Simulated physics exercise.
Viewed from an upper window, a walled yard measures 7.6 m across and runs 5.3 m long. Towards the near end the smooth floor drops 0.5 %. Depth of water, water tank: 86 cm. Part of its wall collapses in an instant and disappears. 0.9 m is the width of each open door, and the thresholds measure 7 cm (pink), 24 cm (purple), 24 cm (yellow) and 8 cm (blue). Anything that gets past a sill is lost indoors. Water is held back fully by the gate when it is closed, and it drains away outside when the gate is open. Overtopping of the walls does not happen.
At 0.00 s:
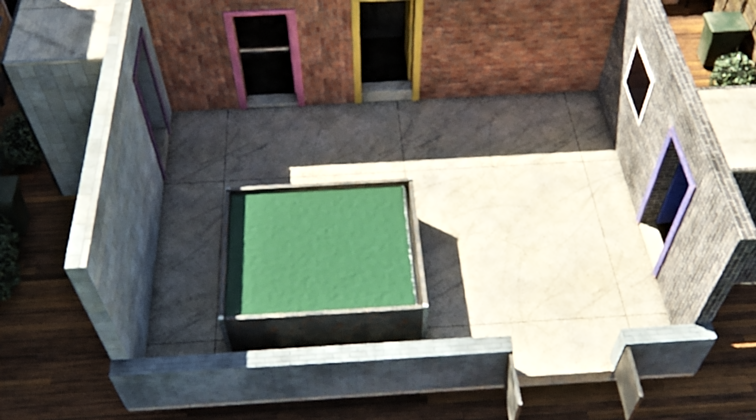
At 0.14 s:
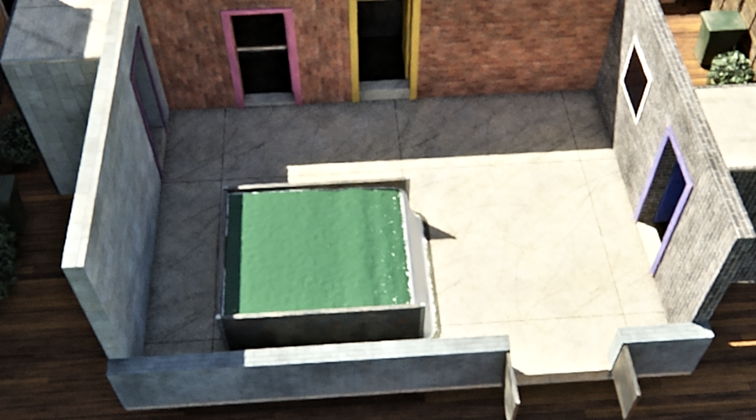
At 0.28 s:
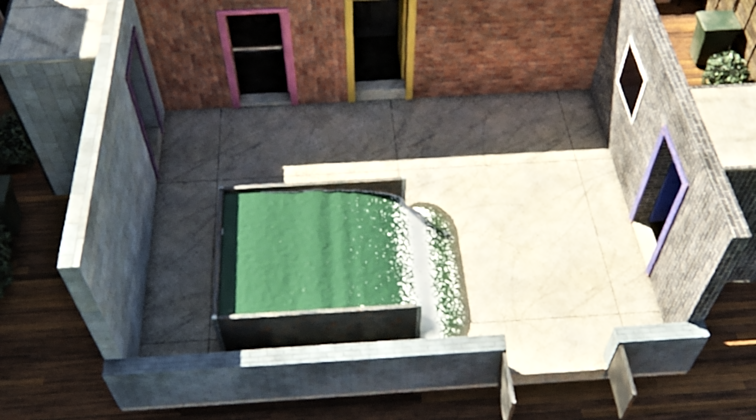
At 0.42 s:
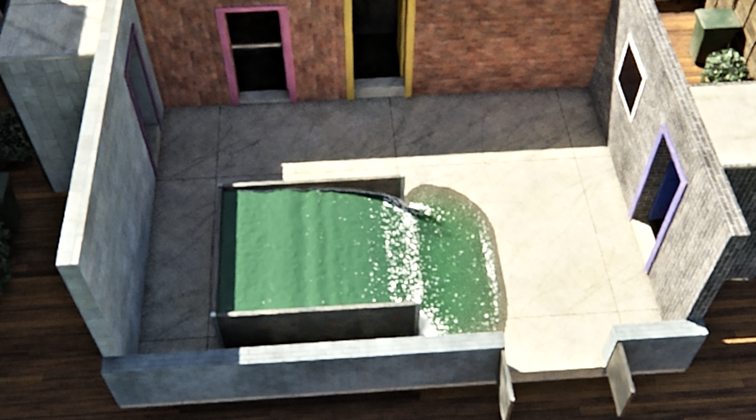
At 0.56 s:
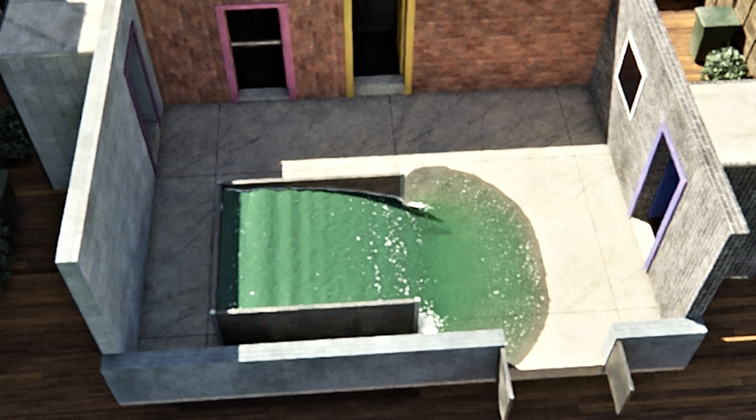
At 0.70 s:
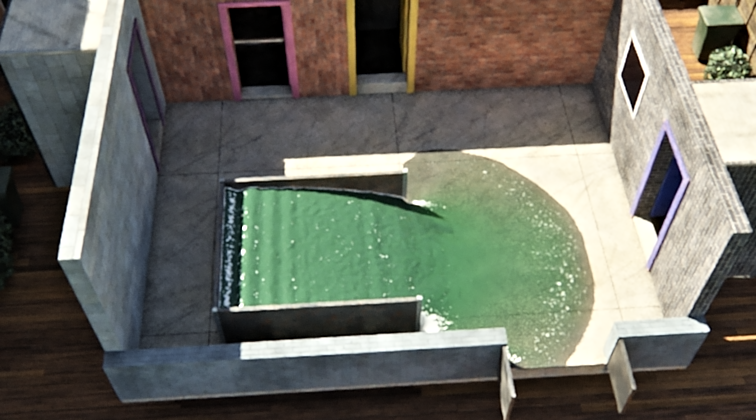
A square tank of green water stands left of centre in a pale-floored walled yard seen from high above, with a brick wall at the back holding pink- and yellow-framed openings and a blue-purple doorway on the right. The tank's right side vanishes, and water pours out rightward in a white, foaming edge. The green sheet fans across the sunlit floor in a widening curve, reaching the gap in the low front wall, while the view barely shifts.
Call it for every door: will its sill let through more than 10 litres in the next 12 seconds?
Pink door - it will, purple door - it will not, yellow door - it will not, blue door - it will.
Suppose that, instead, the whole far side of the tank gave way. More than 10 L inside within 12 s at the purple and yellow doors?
Versus the limit - purple: Exceeded, yellow: Exceeded.
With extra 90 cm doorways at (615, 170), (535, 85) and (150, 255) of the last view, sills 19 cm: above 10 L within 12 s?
Well, the first is on the high side, the second is on the high side, and the third is on the low side.
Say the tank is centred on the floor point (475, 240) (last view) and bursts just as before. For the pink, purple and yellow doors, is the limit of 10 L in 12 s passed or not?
Pink: Too much; purple: Within limit; yellow: Within limit.
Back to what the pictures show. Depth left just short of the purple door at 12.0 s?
Reading: Close to 10.5 cm.
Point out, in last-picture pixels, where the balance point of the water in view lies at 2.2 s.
It lies at roughly (456, 257) in pixels.
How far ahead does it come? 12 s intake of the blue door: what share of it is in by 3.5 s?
That works out near 75%.
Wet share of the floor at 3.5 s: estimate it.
Around 50 per cent.
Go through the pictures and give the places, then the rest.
In the first frame, the water tank at (322, 248) is whole and still, 86 cm deep.
In the second frame, water pours out at (412, 264) and has run 1.2 m, to a hidden place; typically 7 cm deep outside, 86 cm at the water tank's back.
In the third frame, water pours out at (408, 265) and has run 1.4 m, to a hidden place; typically 16 cm deep outside, 86 cm at the water tank's back.
In the fourth frame, the front is at a hidden place, 1.8 m from the gap at (407, 264); 3.7 m2 of floor is under water; 86 cm left at the back of the water tank.
In the fifth frame, water pours out at (406, 262) and has run 2.1 m, to (474, 179); typically 11 cm deep outside, 84 cm at the water tank's back.
In the sixth frame, water pours out at (409, 260) and has run 2.7 m, to (588, 287); typically 9 cm deep outside, 76 cm at the water tank's back.
After 1.4 s water covers 45 % of the floor and is deepest (52 cm) near (670, 343); pink door not reached, purple door not reached, yellow door not reached, blue door 23 cm at the sill, 83 L in.
After 2.2 s water covers 50 % of the floor and is deepest (53 cm) near (670, 343); pink door not reached, purple door not reached, yellow door not reached, blue door 42 cm at the sill, 292 L in.
After 3.5 s water covers 50 % of the floor and is deepest (38 cm) near (591, 86); pink door not reached, purple door not reached, yellow door not reached, blue door 30 cm at the sill, 613 L in.
After 7.0 s water covers 90 % of the floor and is deepest (21 cm) near (158, 185); pink door 5 cm at the sill, 0 L in, purple door 17 cm at the sill, 0 L in, yellow door 9 cm at the sill, 0 L in, blue door 12 cm at the sill, 779 L in.
After 12.0 s water covers 100 % of the floor and is deepest (17 cm) near (318, 365); pink door 10 cm at the sill, 18 L in, purple door 11 cm at the sill, 0 L in, yellow door 4 cm at the sill, 0 L in, blue door 6 cm at the sill, 796 L in.
